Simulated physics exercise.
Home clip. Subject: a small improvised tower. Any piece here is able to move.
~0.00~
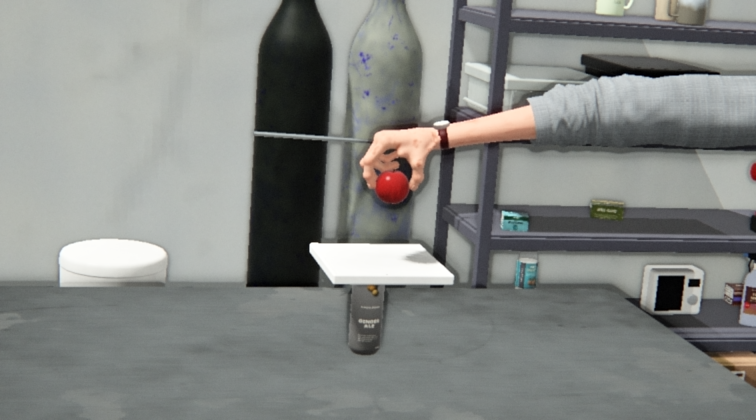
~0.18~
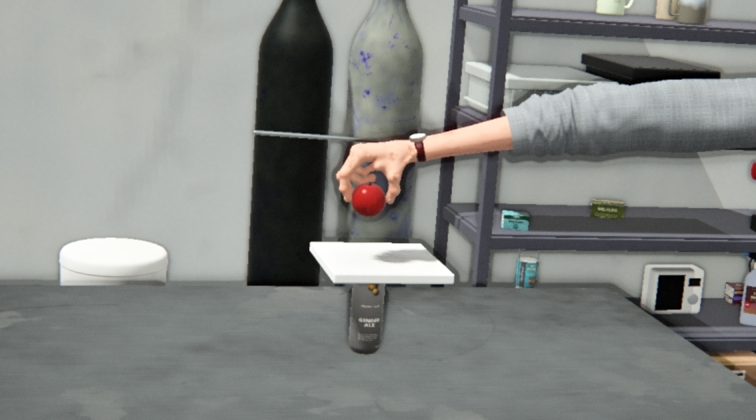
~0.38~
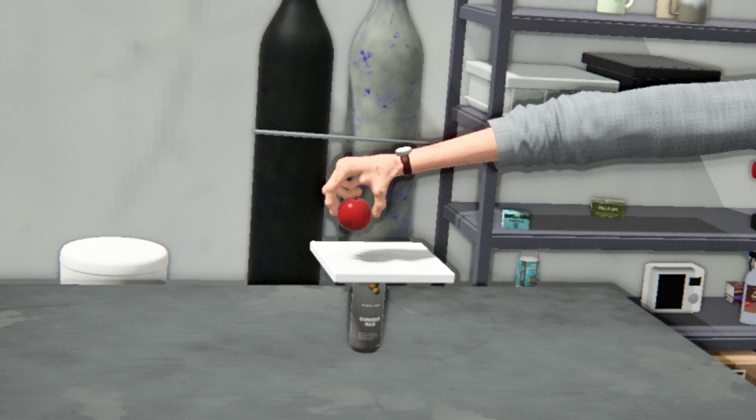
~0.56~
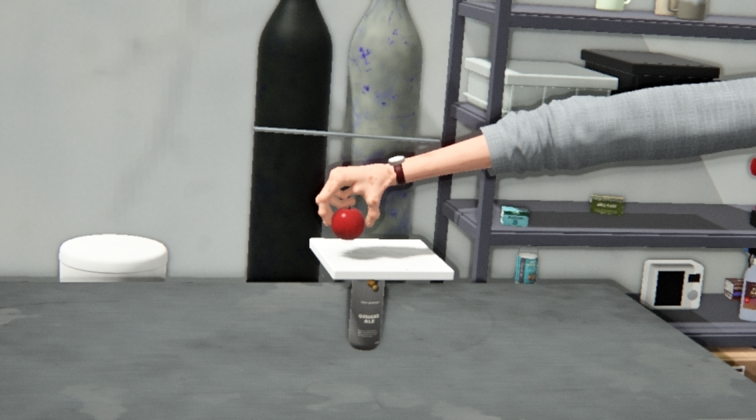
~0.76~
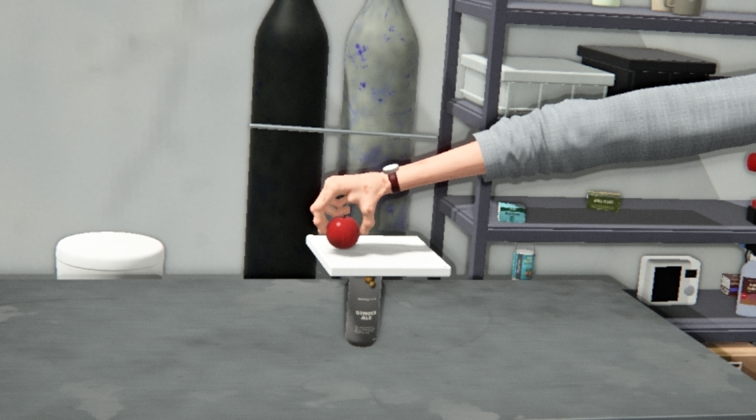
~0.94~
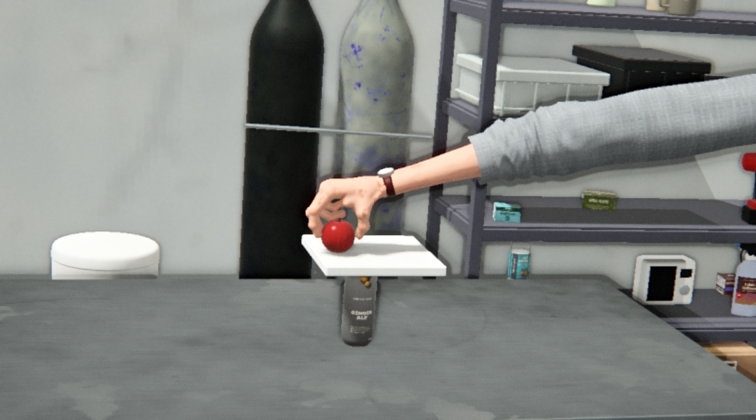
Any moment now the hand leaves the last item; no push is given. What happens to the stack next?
The stack is left undisturbed.
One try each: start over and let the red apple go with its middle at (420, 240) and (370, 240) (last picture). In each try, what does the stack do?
First case: It collapses; second case: It remains standing.
After 1.04 s, nothing has stirred.
After 1.34 s, red apple resting near (338, 237).
At rest (2.0 s), all 3 in place. Seen from the same camera at the end, red apple near (338, 237). The stack holds.
